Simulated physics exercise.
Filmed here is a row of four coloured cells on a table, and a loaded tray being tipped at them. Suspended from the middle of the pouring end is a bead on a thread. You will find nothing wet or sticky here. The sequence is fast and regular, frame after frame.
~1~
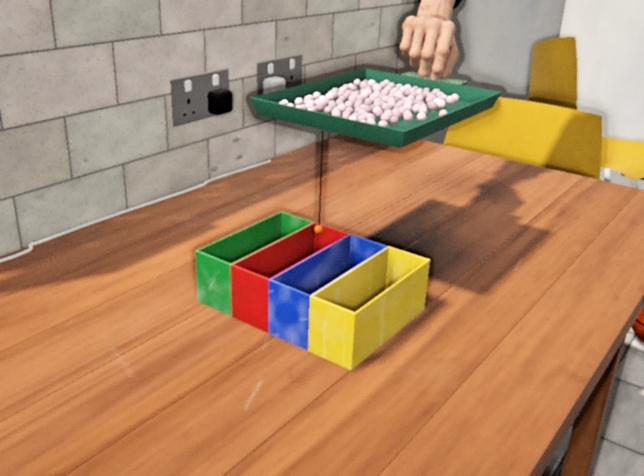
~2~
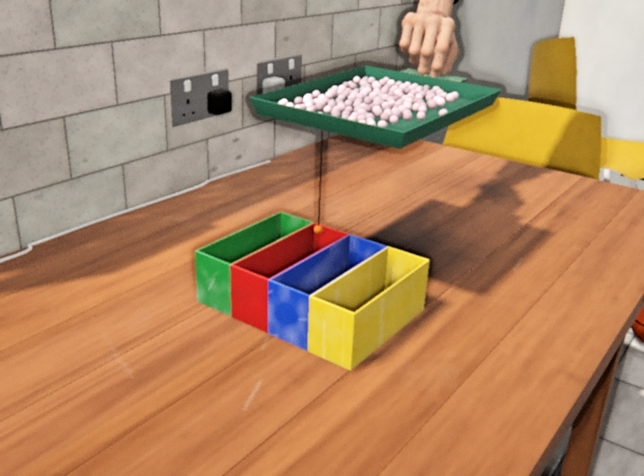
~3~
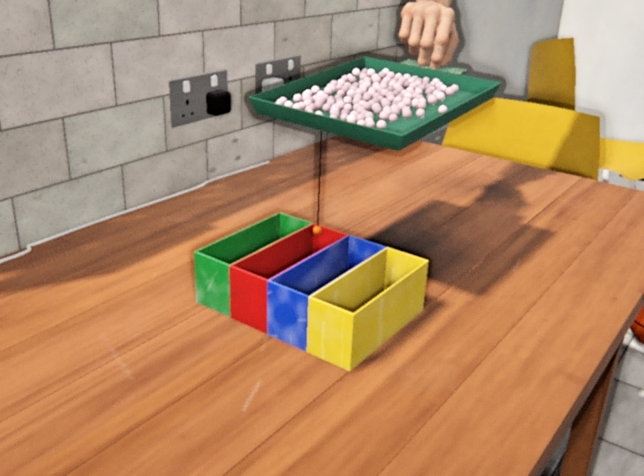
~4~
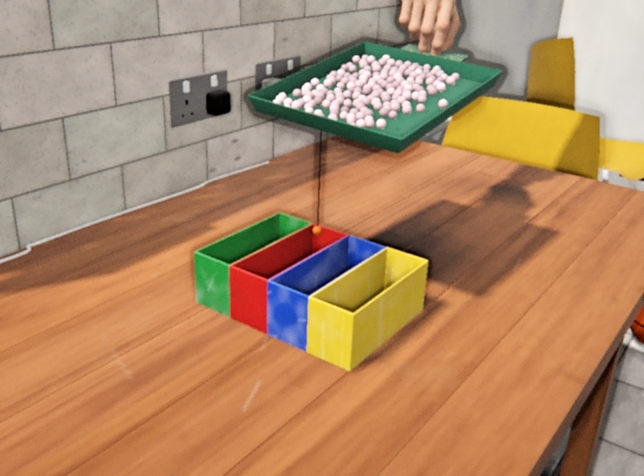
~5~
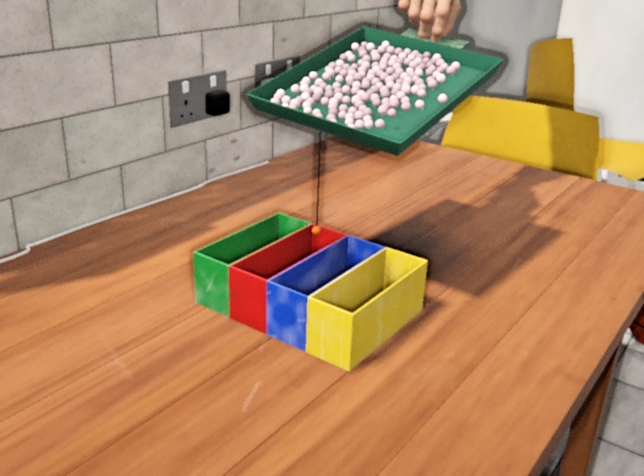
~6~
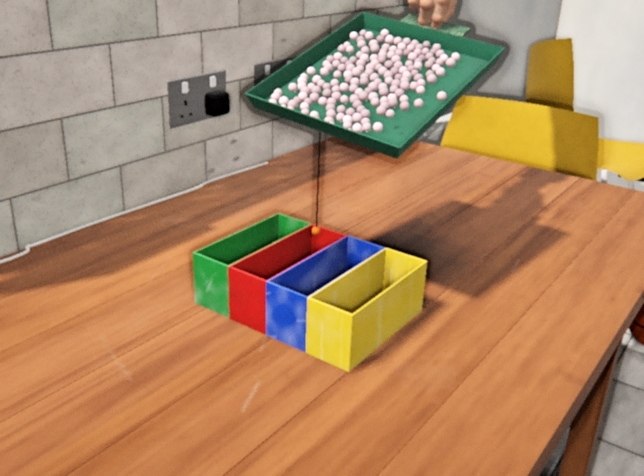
A hand steadily tilting a green tray of small pale pink balls above green, red, blue and yellow boxes on a wooden table.
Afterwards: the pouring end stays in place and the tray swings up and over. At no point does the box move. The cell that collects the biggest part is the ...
... Yellow one.
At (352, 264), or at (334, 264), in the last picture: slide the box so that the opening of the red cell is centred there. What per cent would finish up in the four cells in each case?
Try 1: Some 90 %; try 2: Some 100 %.
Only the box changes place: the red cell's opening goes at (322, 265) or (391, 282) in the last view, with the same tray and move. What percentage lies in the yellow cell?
About 20 and 0 per cent.
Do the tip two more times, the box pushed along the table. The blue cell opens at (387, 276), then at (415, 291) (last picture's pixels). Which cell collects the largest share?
First try: Blue; second try: The red one.
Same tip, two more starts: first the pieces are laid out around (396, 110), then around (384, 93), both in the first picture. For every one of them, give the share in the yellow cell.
Around 50 percent the first time, around 50 percent the second.
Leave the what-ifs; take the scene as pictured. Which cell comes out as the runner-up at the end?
Rank two - that blue cell.
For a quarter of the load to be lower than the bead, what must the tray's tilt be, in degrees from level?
Around 70° at that moment.
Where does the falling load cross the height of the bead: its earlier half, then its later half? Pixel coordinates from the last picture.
First roughly (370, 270), then roughly (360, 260).
Shortly afterwards, tray tipped steeply; near two thirds on the tray; a little in the yellow cell; only a few in the blue cell; only a few in the red cell; near a quarter falling or outside the box.
Next, tray tipped past a quarter turn; near half in the yellow cell; near a quarter in the blue cell; a little in the red cell; near a quarter falling or outside the box.
Some moments later, tray tipped past a quarter turn; near half in the yellow cell; near a quarter in the blue cell; a little in the red cell; a little falling or outside the box.
In the end, tray tipped past a quarter turn; near half in the yellow cell; near a quarter in the blue cell; a little in the red cell; none at all in the green cell; a little outside the box.
